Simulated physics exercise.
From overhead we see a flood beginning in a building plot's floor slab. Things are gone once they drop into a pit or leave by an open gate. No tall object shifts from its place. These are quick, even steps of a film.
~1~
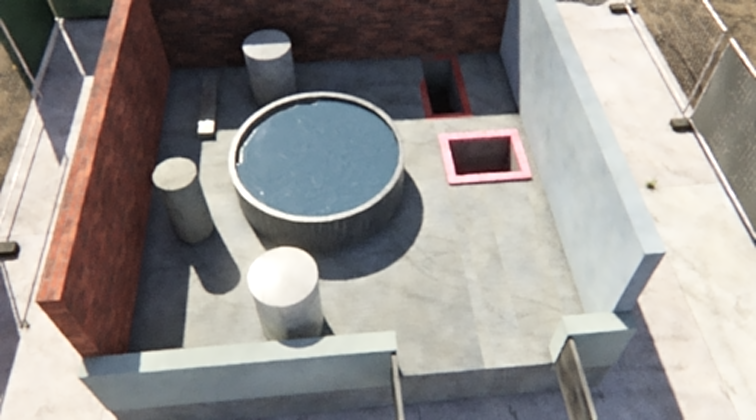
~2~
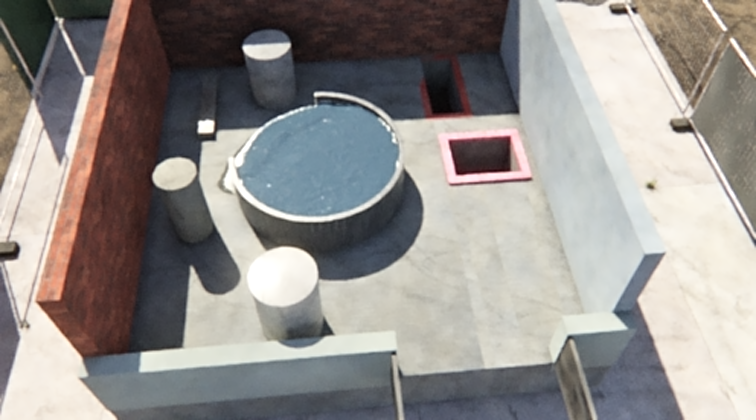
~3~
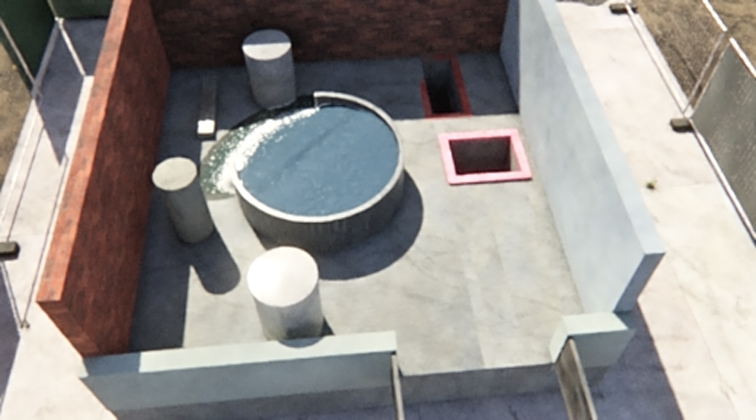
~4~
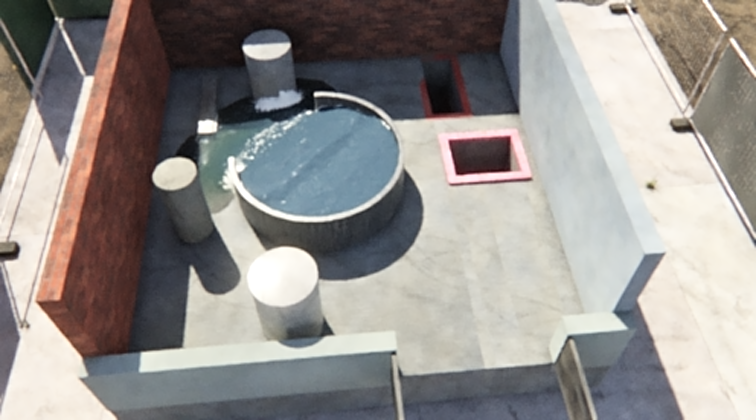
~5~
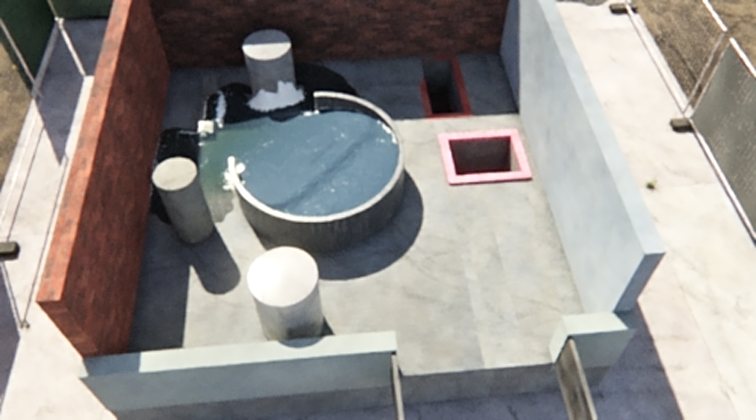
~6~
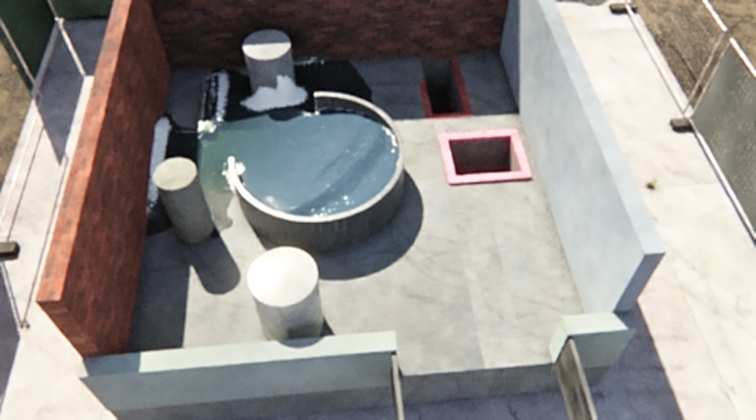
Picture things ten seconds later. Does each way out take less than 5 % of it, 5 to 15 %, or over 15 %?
The gate ends up with less than 5 %; the pink pit ends up with less than 5 %; the red pit ends up with over 15 %.
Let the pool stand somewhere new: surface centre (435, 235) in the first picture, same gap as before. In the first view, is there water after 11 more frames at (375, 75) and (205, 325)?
One after the other, they come out submerged and spared.
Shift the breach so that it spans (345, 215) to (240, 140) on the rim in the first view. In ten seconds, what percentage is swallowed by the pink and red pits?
Near enough: Pink 2 percent, red 8 percent.
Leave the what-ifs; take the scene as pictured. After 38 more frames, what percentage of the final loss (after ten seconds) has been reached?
My reading is near 65 per cent.
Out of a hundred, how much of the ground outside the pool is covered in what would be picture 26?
It comes to roughly 50 in a hundred.
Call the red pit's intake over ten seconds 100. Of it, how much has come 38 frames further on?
Near 65 in a hundred.
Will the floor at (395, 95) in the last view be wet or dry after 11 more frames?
It comes out swamped.
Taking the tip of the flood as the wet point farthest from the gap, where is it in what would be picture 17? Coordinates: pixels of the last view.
Point: (491, 55) in the last picture's pixels.
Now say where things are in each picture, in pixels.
The first frame shows the pool at (318, 155) is whole and still.
In the second frame, water pours out on the pool's far side and has run to a hidden place.
In the third frame, the front is at a hidden place, out from the gap on the pool's far side.
In the fourth frame, the front is at (318, 85), out from the gap on the pool's far side.
In the fifth frame, water pours out on the pool's far side and has run to (300, 65).
In the sixth frame, water pours out on the pool's far side and has run to (340, 61).
A moment on, water covers 30 % of the floor; the gate 0 %, the pink pit 0 %, the red pit 0 %.
Next, water covers 40 % of the floor; the gate 0 %, the pink pit 0 %, the red pit 1 %.
Then, water covers 50 % of the floor; the gate 0 %, the pink pit 0 %, the red pit 8 %.
Later, water covers 70 % of the floor; the gate 0 %, the pink pit 1 %, the red pit 21 %.
In the end, water covers 85 % of the floor; the gate 1 %, the pink pit 1 %, the red pit 32 %.
